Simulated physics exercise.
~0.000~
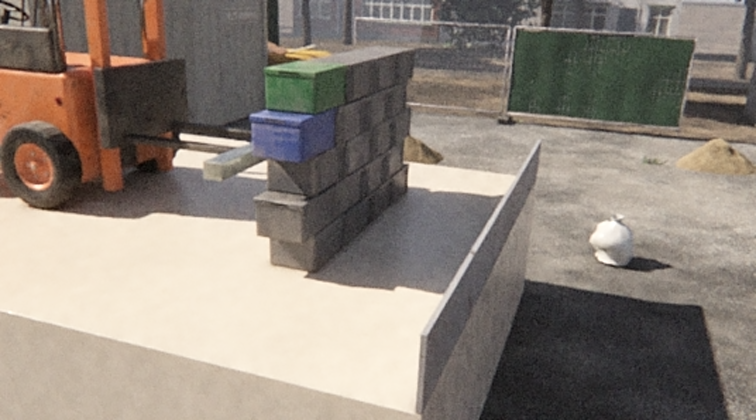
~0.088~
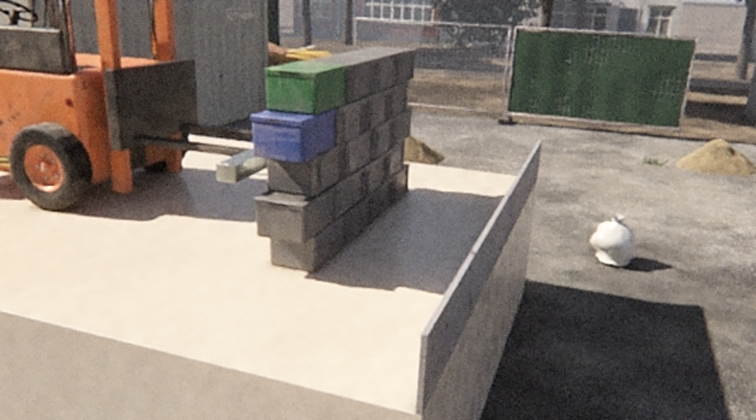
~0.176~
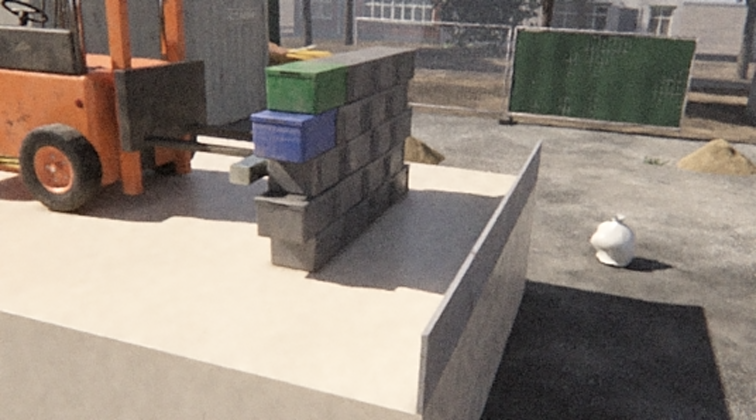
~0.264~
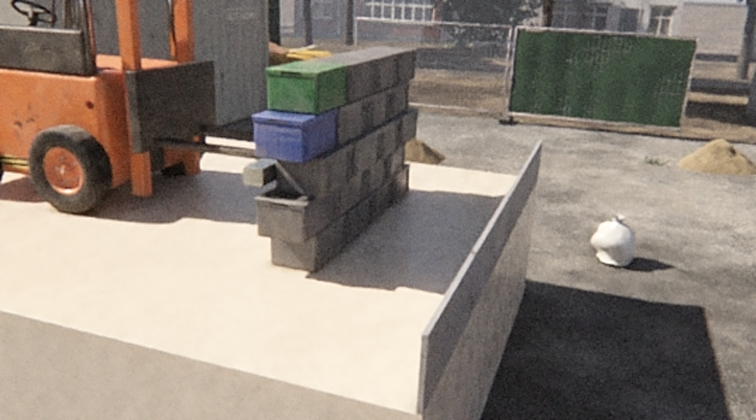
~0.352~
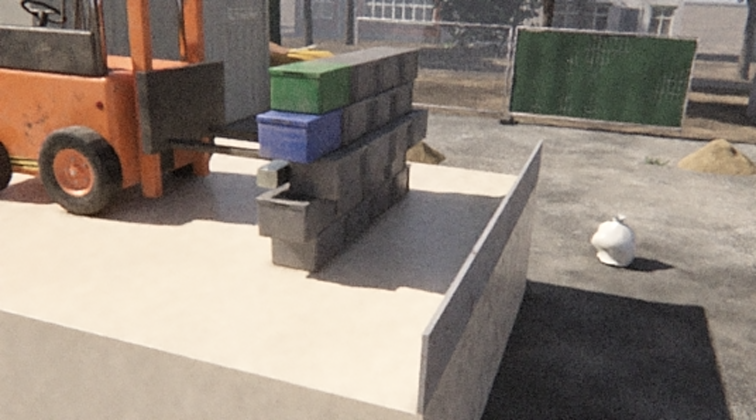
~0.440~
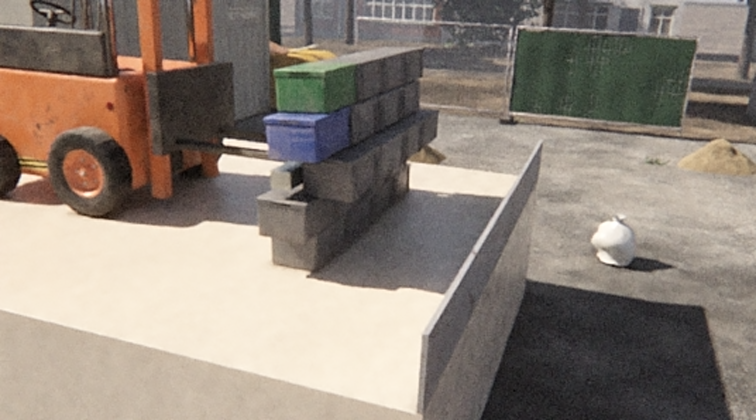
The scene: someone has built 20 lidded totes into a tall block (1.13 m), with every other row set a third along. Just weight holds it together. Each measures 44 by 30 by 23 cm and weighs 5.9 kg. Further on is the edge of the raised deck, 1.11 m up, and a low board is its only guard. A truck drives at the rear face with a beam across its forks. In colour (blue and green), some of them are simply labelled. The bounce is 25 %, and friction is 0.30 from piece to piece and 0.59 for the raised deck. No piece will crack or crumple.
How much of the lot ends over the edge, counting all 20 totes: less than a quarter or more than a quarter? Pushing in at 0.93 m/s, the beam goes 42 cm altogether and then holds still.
The portion lost over the brink does not get to one fourth.
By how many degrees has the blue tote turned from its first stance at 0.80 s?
Something like 10°, give or take.
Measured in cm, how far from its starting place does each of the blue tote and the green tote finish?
Blue shifts 80 cm and green shifts 90 cm.
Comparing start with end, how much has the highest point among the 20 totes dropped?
I make it close to 60 cm.
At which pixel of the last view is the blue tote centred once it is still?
Roughly at (383, 254).
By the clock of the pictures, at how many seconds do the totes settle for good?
Rest time: Around 3.0 s.
Around 0.58 s, none of the 20 totes over the edge, 16 disturbed; blue tote tipped 17°; green tote tipped 17°.
Around 0.80 s, none of the 20 totes over the edge, 16 disturbed; blue tote tipped 9°, 7 cm lower; green tote tipped 7°.
Around 1.08 s, none of the 20 totes over the edge, 16 disturbed; blue tote on its side; green tote tipped 11°, 29 cm lower.
Around 1.70 s, none of the 20 totes over the edge, 16 disturbed; green tote upside down; blue tote on its side.
Finally (3.4 s), none of the 20 totes over the edge, 15 disturbed; green tote on its side; blue tote on its side. That is 0 per cent. Seen by the last camera, middles, green tote near (332, 246), blue tote near (383, 254).
